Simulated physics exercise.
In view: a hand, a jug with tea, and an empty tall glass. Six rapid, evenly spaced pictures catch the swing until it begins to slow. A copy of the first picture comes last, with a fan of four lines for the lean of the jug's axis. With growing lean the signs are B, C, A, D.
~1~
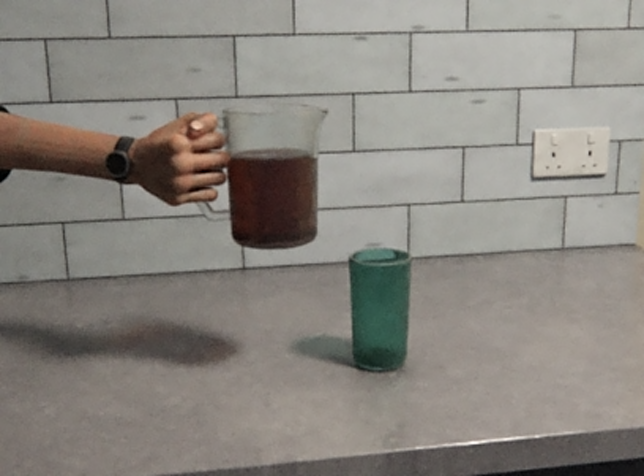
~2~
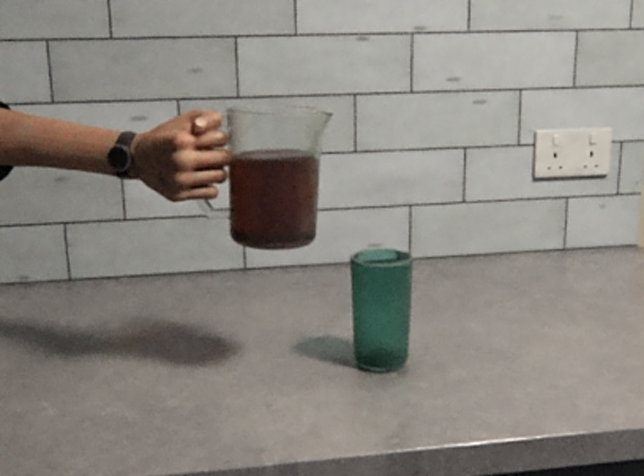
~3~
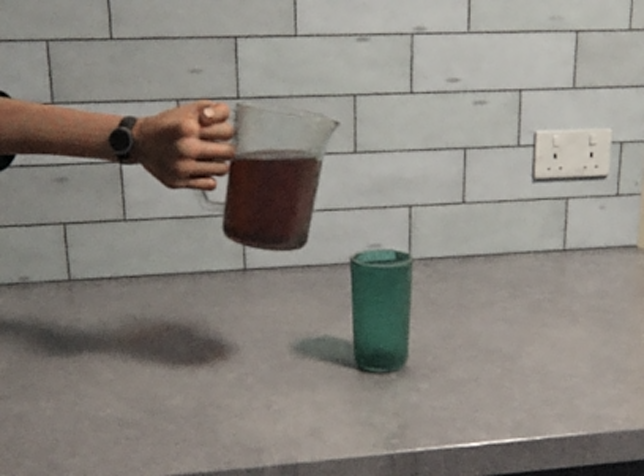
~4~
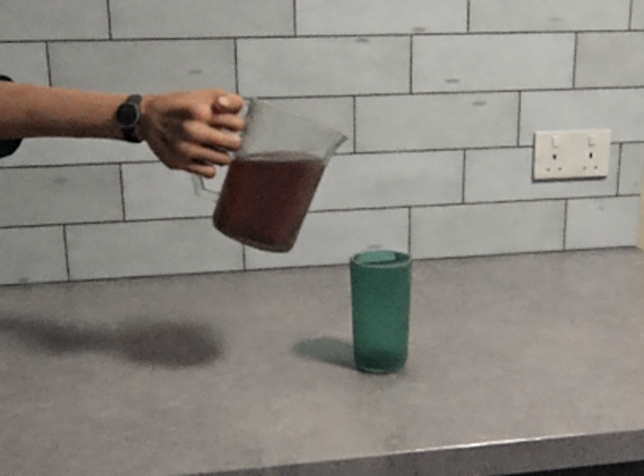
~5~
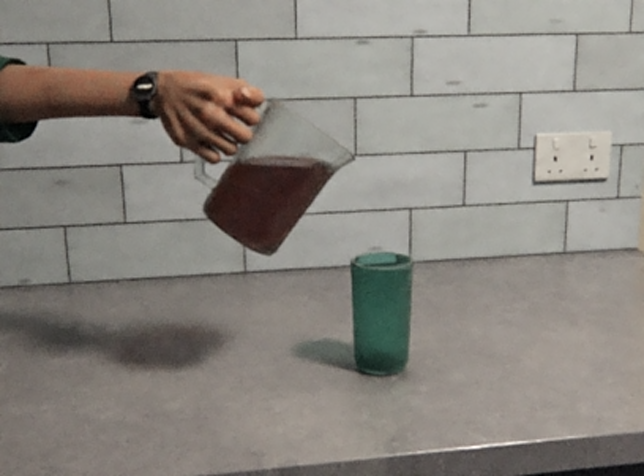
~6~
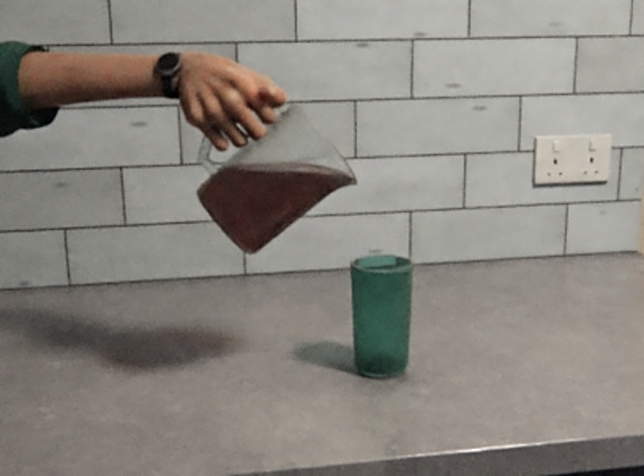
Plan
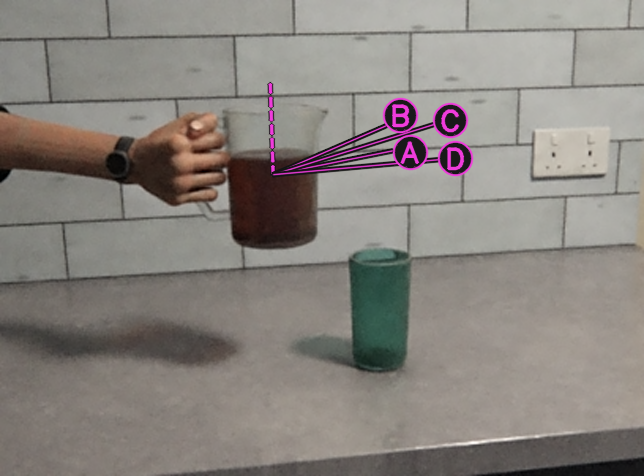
A clear jug of dark reddish-brown tea is held nearly upright by a hand wearing a black watch, up and to the left of a green tall glass on a grey counter. The hand tilts the jug rightward, gradually at first, then steeply, until the tea reaches the lip.
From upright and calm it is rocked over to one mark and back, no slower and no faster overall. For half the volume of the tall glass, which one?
The best line is B.
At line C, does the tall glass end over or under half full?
Over half.
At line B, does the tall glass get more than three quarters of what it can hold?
No, it does not.
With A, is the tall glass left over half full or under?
Over.
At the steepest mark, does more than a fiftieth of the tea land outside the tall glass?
Yes.
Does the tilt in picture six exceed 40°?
Yes.
In magenta, A at (392, 150); B at (386, 125); C at (433, 124); D at (438, 159).
With A, the tall glass ends with about 89 % of what it can hold; 7 % of the tea is spilt.
With B, the tall glass ends with about 50 % of what it can hold; 4 % of the tea is spilt.
With C, the tall glass ends with about 68 % of what it can hold; 7 % of the tea is spilt.
With D, the tall glass ends with about 92 % of what it can hold; 18 % of the tea is spilt.
